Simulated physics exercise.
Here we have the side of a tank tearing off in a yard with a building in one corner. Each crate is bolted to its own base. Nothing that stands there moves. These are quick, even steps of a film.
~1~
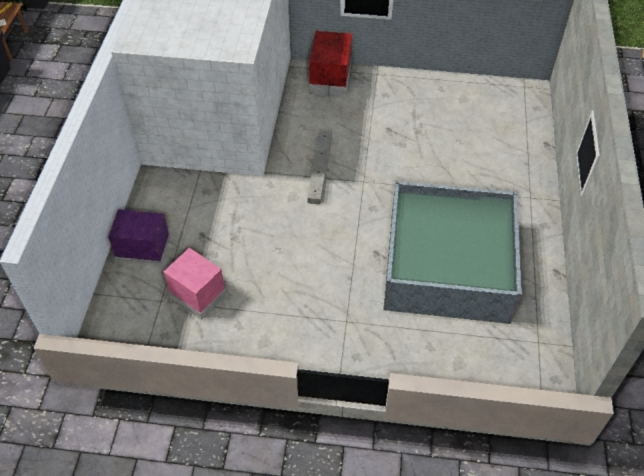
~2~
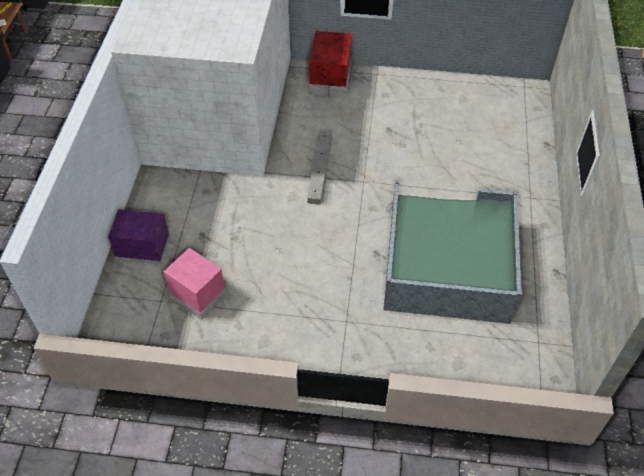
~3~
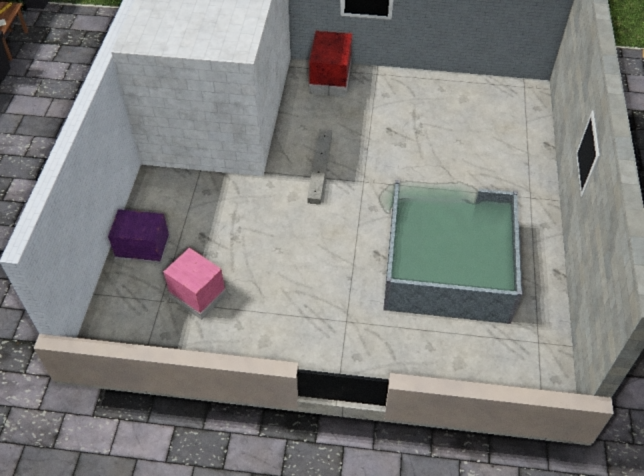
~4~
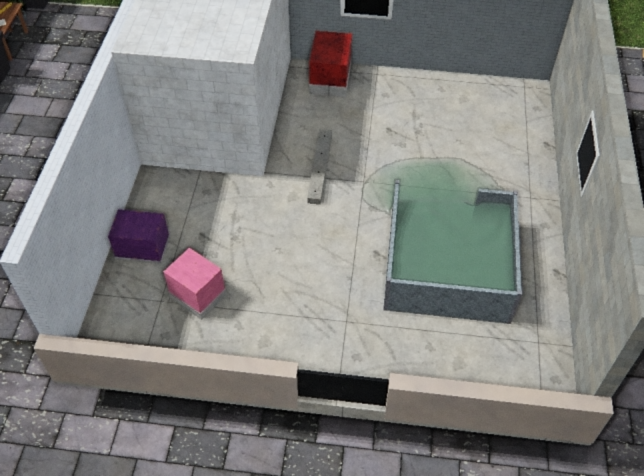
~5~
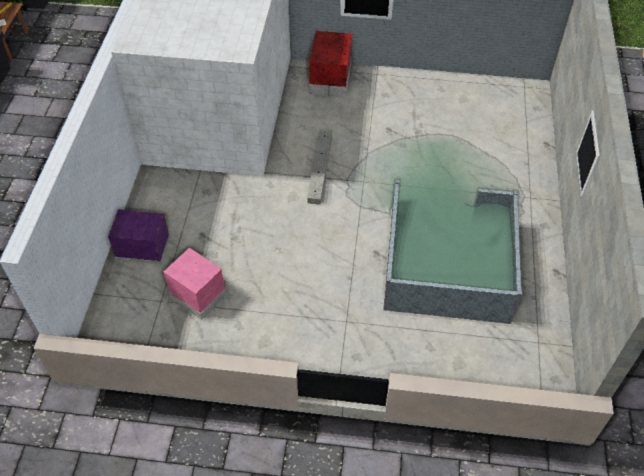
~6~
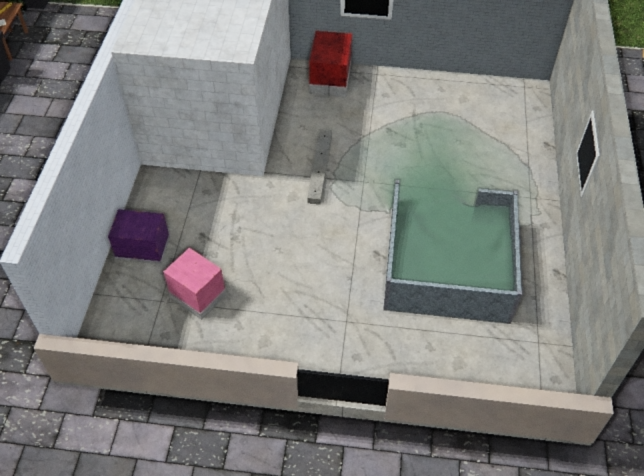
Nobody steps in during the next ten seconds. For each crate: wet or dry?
In the end: The purple crate keeps dry; the pink crate keeps dry; the red crate is soaked.
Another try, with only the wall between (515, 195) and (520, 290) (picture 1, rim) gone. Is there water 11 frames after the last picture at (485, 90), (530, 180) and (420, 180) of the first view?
As listed: Awash, flooded, dry.
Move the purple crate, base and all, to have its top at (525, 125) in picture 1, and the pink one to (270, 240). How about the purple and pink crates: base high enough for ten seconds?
My reading: Purple crate is wetted; pink crate is safe.
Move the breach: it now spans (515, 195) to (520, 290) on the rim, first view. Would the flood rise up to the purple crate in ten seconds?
In short: The purple crate is topped.
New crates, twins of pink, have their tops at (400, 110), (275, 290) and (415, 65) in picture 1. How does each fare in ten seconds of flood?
One after the other: Gets wet, is spared, is soaked.
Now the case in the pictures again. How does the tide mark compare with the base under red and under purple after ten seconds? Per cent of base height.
In turn 160 and 50 per cent.
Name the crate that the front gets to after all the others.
I say the purple-painted one.
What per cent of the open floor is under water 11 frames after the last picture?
Roughly 35 per cent.
A moment on, water covers 35 % of the floor; the purple crate not reached, the pink crate not reached, the red crate water round its plinth.
Next, water covers 35 % of the floor; the purple crate not reached, the pink crate not reached, the red crate water round its plinth.
Then, water covers 40 % of the floor; the purple crate not reached, the pink crate not reached, the red crate water round its plinth.
Later, water covers 60 % of the floor; the purple crate not reached, the pink crate water round its plinth, the red crate water round its plinth.
In the end, water covers 85 % of the floor; the purple crate stayed above the water, the pink crate stayed above the water, the red crate was topped.
